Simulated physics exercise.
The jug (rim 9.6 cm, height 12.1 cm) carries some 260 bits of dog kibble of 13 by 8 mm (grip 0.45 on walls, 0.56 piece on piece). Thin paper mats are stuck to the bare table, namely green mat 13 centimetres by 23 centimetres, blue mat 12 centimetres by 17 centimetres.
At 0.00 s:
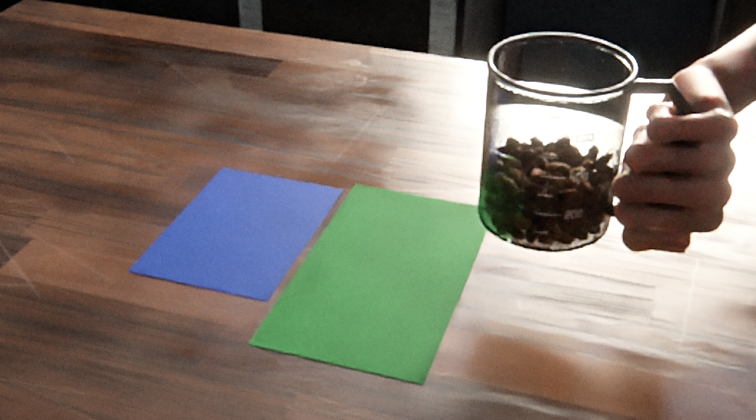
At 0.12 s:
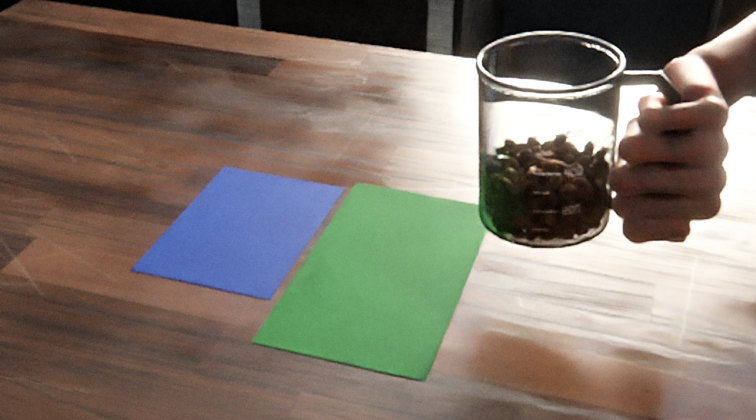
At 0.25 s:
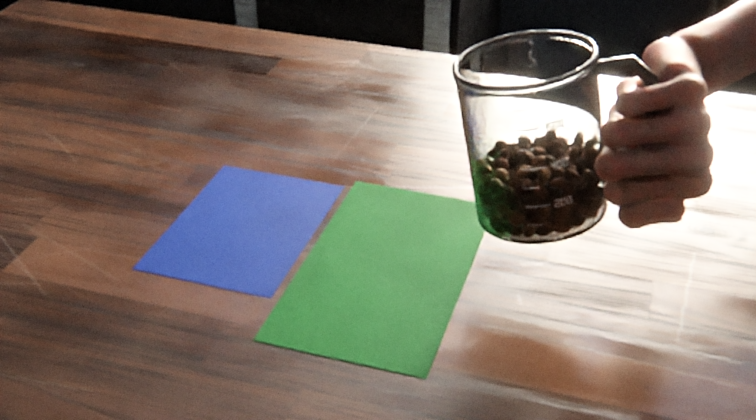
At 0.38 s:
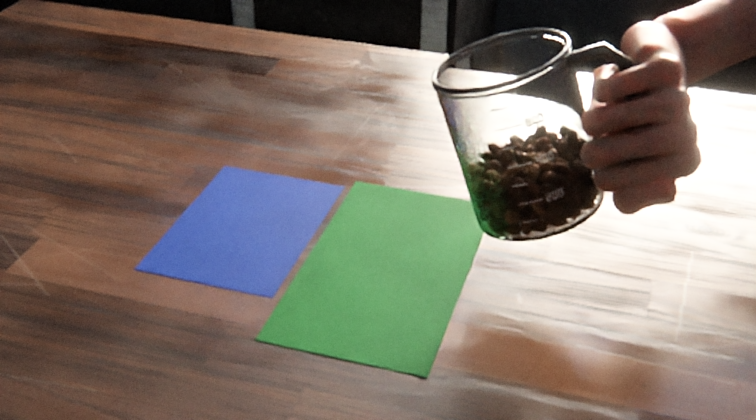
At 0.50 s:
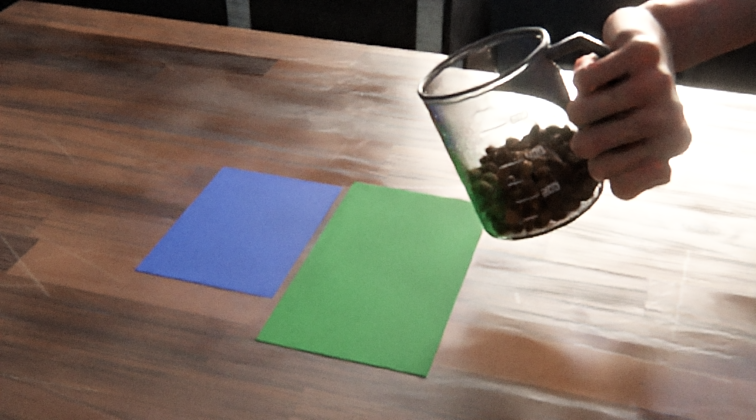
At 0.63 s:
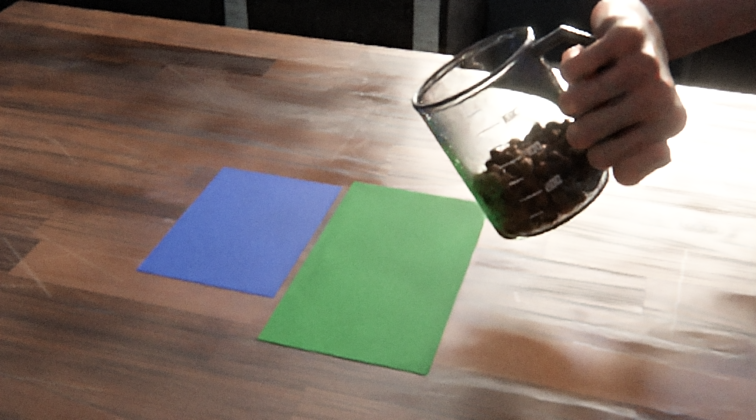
Clear jug of brown dog kibble held in a hand, tilting steadily to the left above a table with green and blue mats.
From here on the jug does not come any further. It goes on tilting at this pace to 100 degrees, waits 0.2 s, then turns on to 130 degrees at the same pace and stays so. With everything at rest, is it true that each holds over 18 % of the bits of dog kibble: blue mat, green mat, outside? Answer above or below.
Blue mat: Below; green mat: Above; outside: Below.
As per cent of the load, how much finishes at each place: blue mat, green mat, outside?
Per hundred: Blue mat 5, green mat 85, and 10 outside.
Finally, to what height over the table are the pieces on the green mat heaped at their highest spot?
It reaches about 3.0 cm above the table.
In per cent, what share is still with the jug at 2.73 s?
Something like 0 per cent is still in there.
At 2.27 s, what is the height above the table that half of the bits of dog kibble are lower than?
I'd say close to 10 cm.
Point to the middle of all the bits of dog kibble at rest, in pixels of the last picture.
(419, 251) or so.
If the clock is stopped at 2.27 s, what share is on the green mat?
Up to that moment, roughly 10 per cent.
Then, at 1.26 s, tilt 73 degrees; jug 100 %; middle of all pieces on or above the table near (551, 161).
After 1.78 s, tilt 100 degrees; jug 100 %; middle of all pieces on or above the table near (543, 156).
After 2.27 s, tilt 115 degrees; green mat 10 %, jug 90 %; middle of all pieces on or above the table near (522, 169).
After 2.73 s, tilt 130 degrees; green mat 90 %, outside 5 %; middle of all pieces on or above the table near (420, 242).
In the end, at 3.3 s, green mat 85 %, outside 10 %, jug 0 %, blue mat 5 %.
